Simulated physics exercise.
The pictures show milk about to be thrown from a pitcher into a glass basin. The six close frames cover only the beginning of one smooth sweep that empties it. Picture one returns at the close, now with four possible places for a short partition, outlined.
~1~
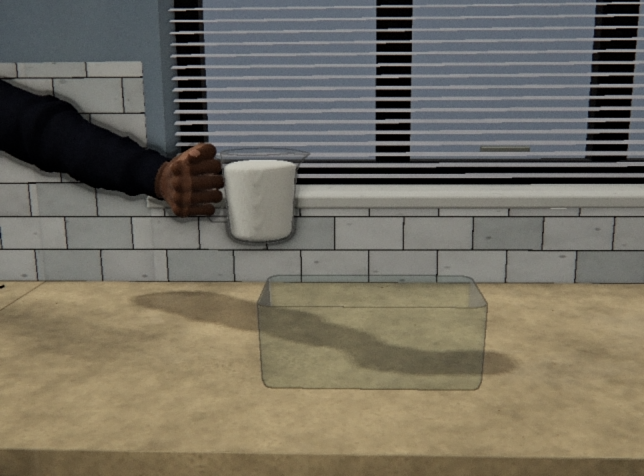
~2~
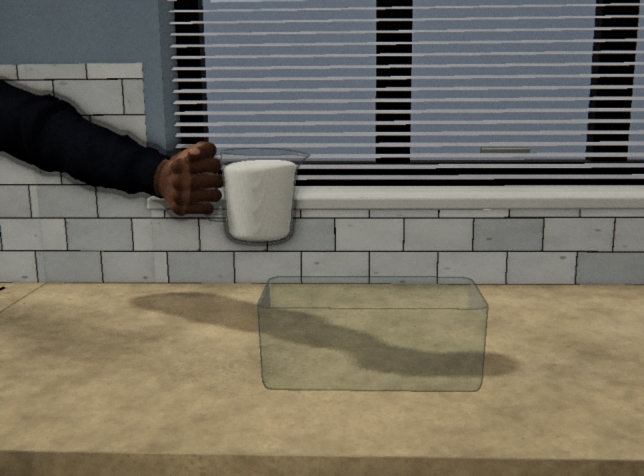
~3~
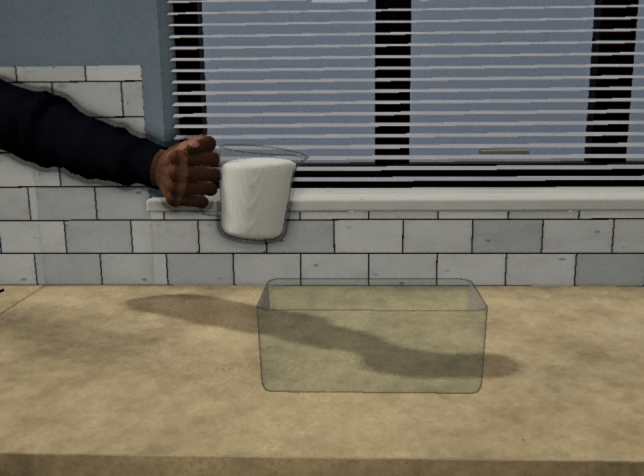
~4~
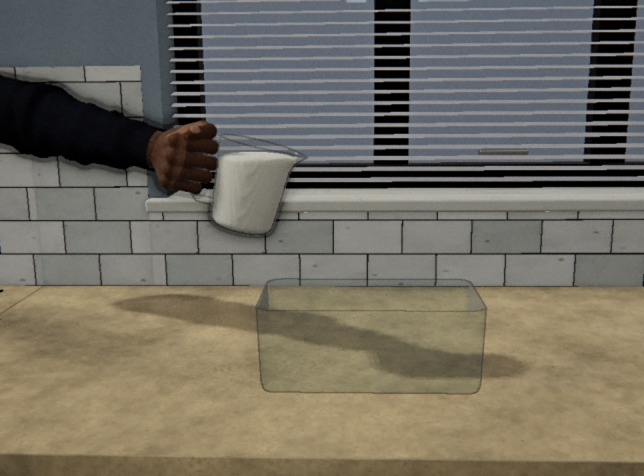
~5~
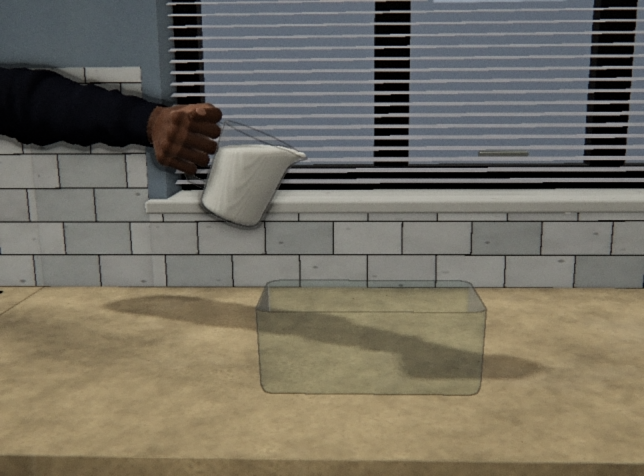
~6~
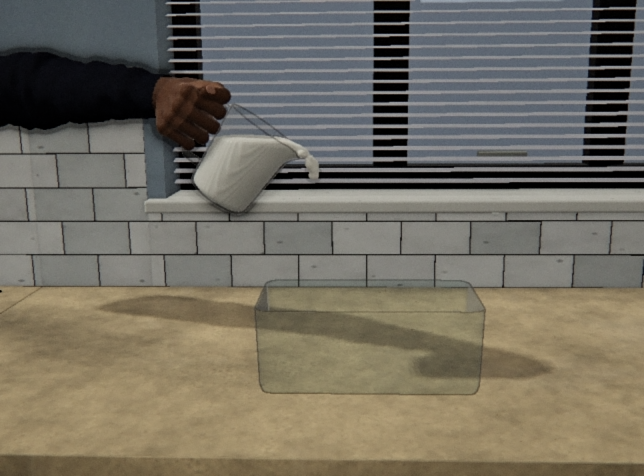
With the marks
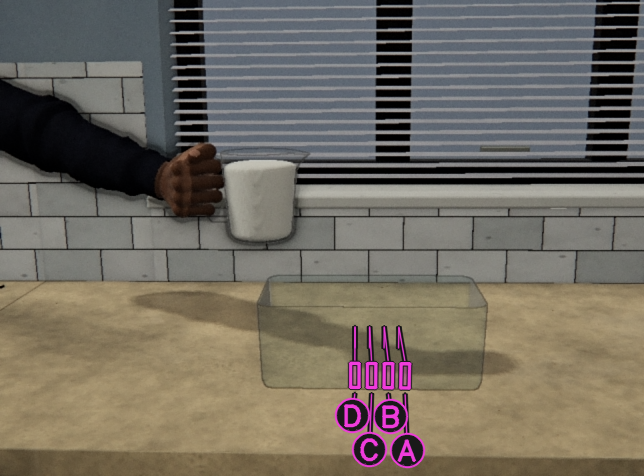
On a kitchen counter, a hand raising and tilting a pitcher of milk rightward above a glass basin, milk slipping over the lip.
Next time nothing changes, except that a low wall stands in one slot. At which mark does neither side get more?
Position A.
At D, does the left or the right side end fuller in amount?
More ends on the right.
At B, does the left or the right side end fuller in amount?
The right one.
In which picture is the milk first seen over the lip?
Picture 6.
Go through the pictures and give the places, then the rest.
The first picture shows upright, lip at (309, 153); basin from (262, 386) to (482, 388); nothing has left yet.
The second picture shows upright, lip at (309, 155); nothing has left yet.
The third picture shows tipped about 6°, lip at (308, 157); nothing has left yet.
The fourth picture shows tipped about 14°, lip at (307, 157); nothing has left yet.
The fifth picture shows tipped about 24°, lip at (307, 158); nothing has left yet.
The sixth picture shows tipped about 36°, lip at (305, 158); milk is over the lip, down to (316, 177).
In magenta, A at (405, 394); B at (388, 394); C at (371, 393); D at (354, 393).
Choosing A, about 50 % ends left of the wall and 46 % right of it; 5 % is lost outside.
Choosing B, about 17 % ends left of the wall and 80 % right of it; 3 % is lost outside.
Choosing C, about 10 % ends left of the wall and 88 % right of it.
Choosing D, about 11 % ends left of the wall and 86 % right of it; 3 % is lost outside.
